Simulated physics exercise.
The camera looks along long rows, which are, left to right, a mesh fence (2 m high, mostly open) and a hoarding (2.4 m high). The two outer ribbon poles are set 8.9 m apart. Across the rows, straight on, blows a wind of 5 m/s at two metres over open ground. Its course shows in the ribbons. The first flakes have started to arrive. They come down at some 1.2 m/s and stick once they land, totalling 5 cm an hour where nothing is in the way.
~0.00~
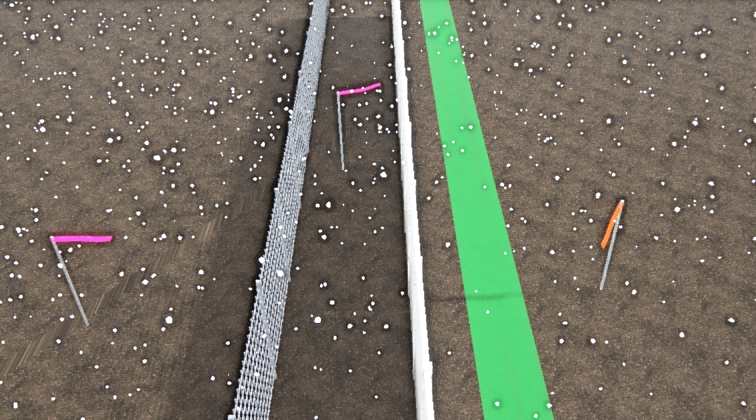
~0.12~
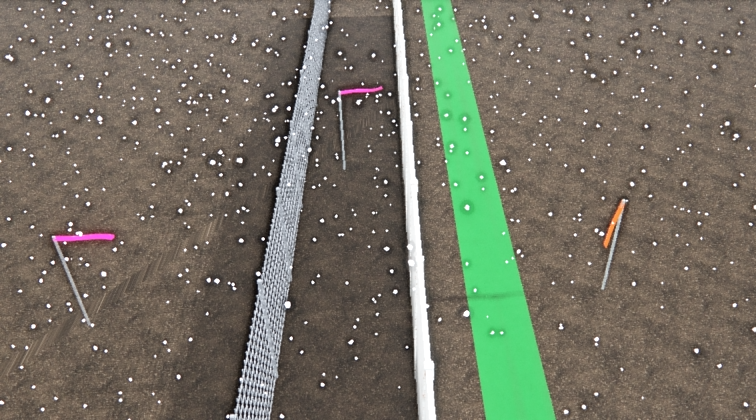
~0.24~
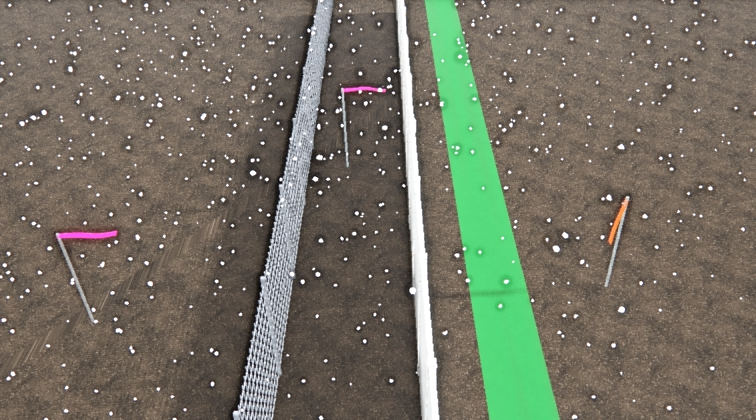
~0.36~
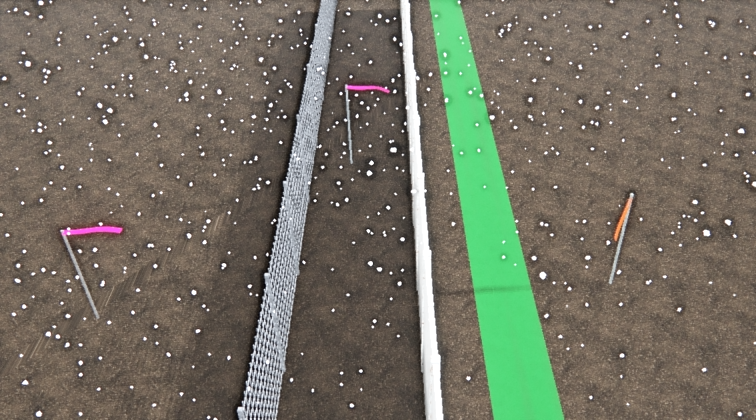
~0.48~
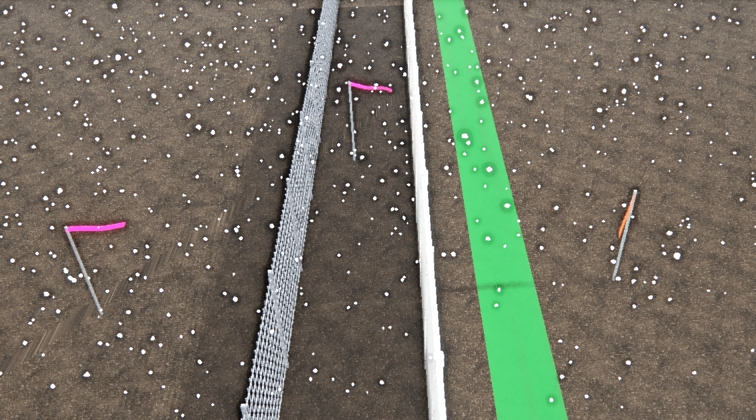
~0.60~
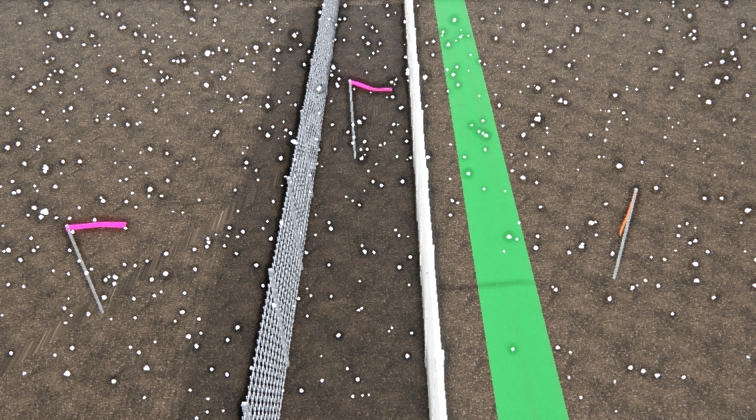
Two pink ribbons streamed right from their poles while an orange one hung nearly straight, as white flakes speckled the view around a mesh fence, a white-topped row and a green strip that barely shifted.
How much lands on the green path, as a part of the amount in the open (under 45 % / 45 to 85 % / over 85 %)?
Between 45 and 85 %.
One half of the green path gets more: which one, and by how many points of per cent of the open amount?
Heavier on the right flank, with a lead of about 15 points.
10 minutes on, 5 mm on the green path, 8 mm in the open.
30 minutes on, 15 mm on the green path, 25 mm in the open.
60 minutes on, 30 mm on the green path, 50 mm in the open, so the green path has 61 % of the open amount; the left half of it has 52 %, the right half 70 %.
